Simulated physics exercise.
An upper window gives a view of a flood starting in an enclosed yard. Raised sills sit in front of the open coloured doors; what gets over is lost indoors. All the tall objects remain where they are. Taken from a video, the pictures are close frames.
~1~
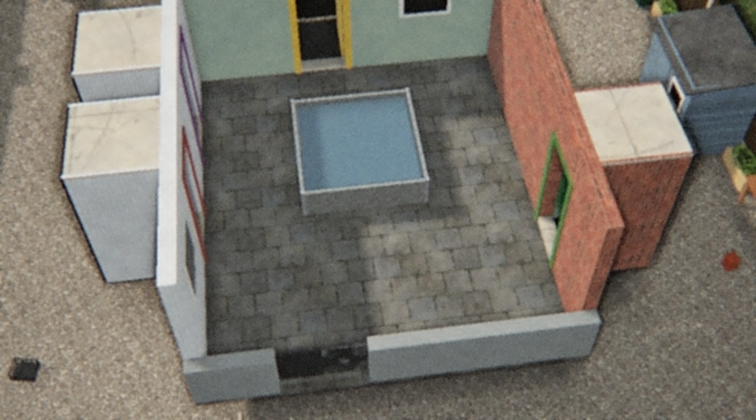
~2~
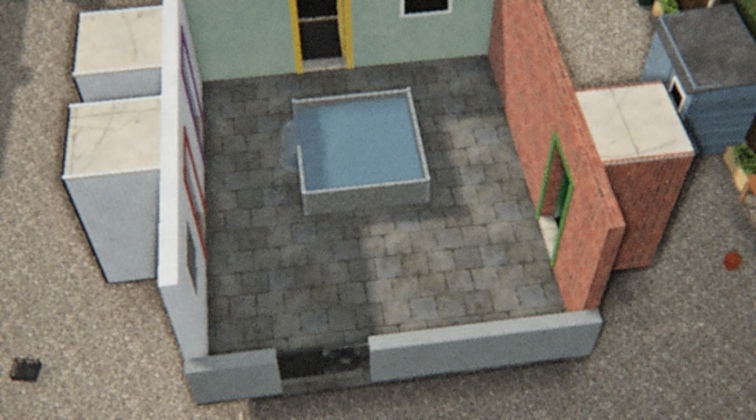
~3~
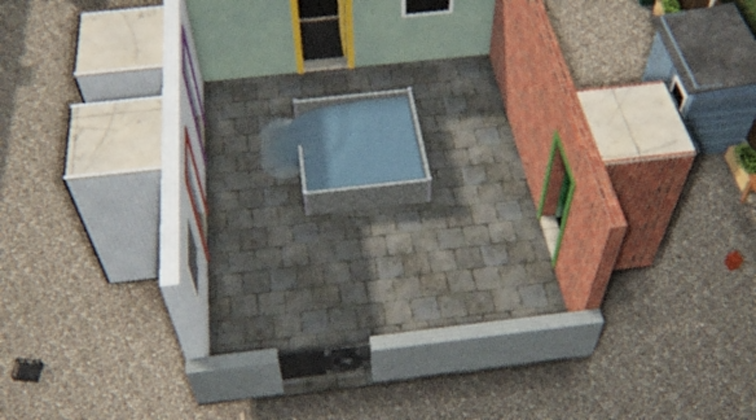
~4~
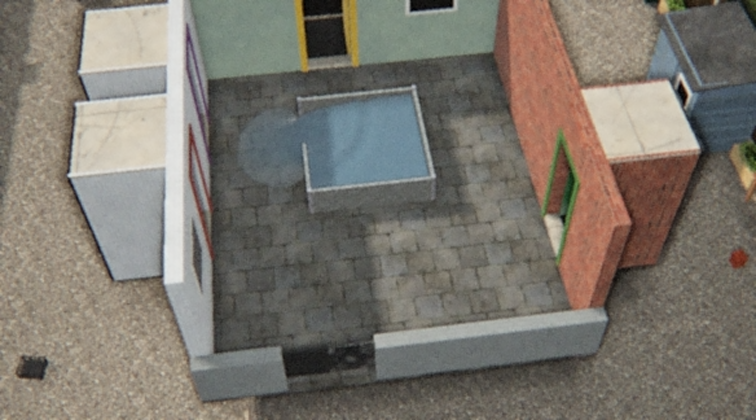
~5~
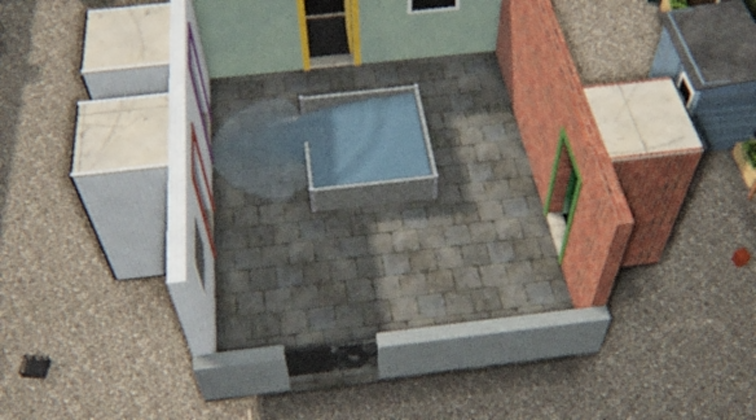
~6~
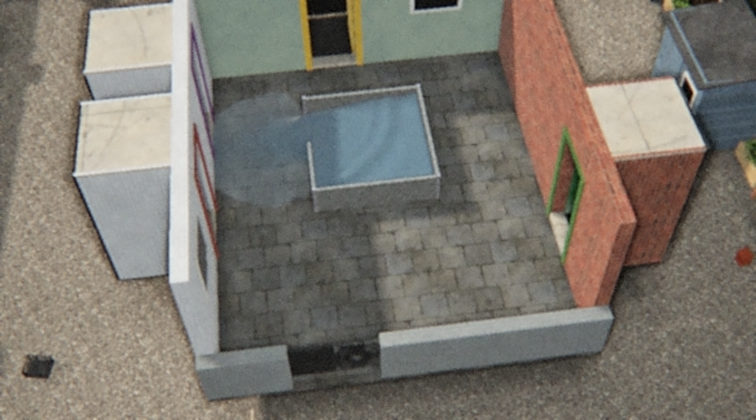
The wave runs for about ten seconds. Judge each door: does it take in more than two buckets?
In the end the red door stays at or under the cap there; the yellow door stays at or under the cap there; the purple door stays at or under the cap there; the green door stays at or under the cap there.
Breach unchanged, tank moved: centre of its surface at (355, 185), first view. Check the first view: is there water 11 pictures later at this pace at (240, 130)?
Answer: Reached.
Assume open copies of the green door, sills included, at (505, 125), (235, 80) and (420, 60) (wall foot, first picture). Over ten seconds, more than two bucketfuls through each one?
Note: Door one undershoots; door two overshoots; door three undershoots.
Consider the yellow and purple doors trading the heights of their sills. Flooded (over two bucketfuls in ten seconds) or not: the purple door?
Well, the purple door tops the limit here.
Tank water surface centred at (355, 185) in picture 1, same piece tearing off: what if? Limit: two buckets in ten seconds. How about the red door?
Red: Overshoots.
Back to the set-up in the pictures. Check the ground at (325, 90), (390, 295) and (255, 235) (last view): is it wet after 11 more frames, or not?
In that order the points end up high and dry, high and dry and soaked.
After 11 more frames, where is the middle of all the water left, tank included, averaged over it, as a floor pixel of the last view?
Around pixel (320, 154) of the last picture.
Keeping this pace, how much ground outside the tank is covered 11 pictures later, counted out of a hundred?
That comes to about 20 per cent.
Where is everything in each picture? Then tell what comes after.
In the first frame, still water in the tank at (358, 142).
In the second frame, the front is at (291, 170), out from the gap at (299, 138).
In the third frame, the front is at (265, 168), out from the gap at (301, 140).
In the fourth frame, water pours out at (305, 138) and has run to (243, 164).
In the fifth frame, the front is at (216, 163), out from the gap at (307, 137).
In the sixth frame, water pours out at (310, 137) and has run to (216, 183).
A moment on, water covers 15 % of the floor; the red door wet at the sill, nothing in, the yellow door not reached, the purple door wet at the sill, nothing in, the green door not reached.
Next, water covers 20 % of the floor; the red door wet at the sill, nothing in, the yellow door not reached, the purple door wet at the sill, nothing in, the green door not reached.
Then, water covers 45 % of the floor; the red door wet at the sill, nothing in, the yellow door wet at the sill, nothing in, the purple door wet at the sill, nothing in, the green door not reached.
Later, water covers 75 % of the floor; the red door wet at the sill, nothing in, the yellow door wet at the sill, nothing in, the purple door wet at the sill, nothing in, the green door not reached.
In the end, water covers 95 % of the floor; the red door wet at the sill, nothing in, the yellow door wet at the sill, nothing in, the purple door wet at the sill, nothing in, the green door wet at the sill, nothing in.
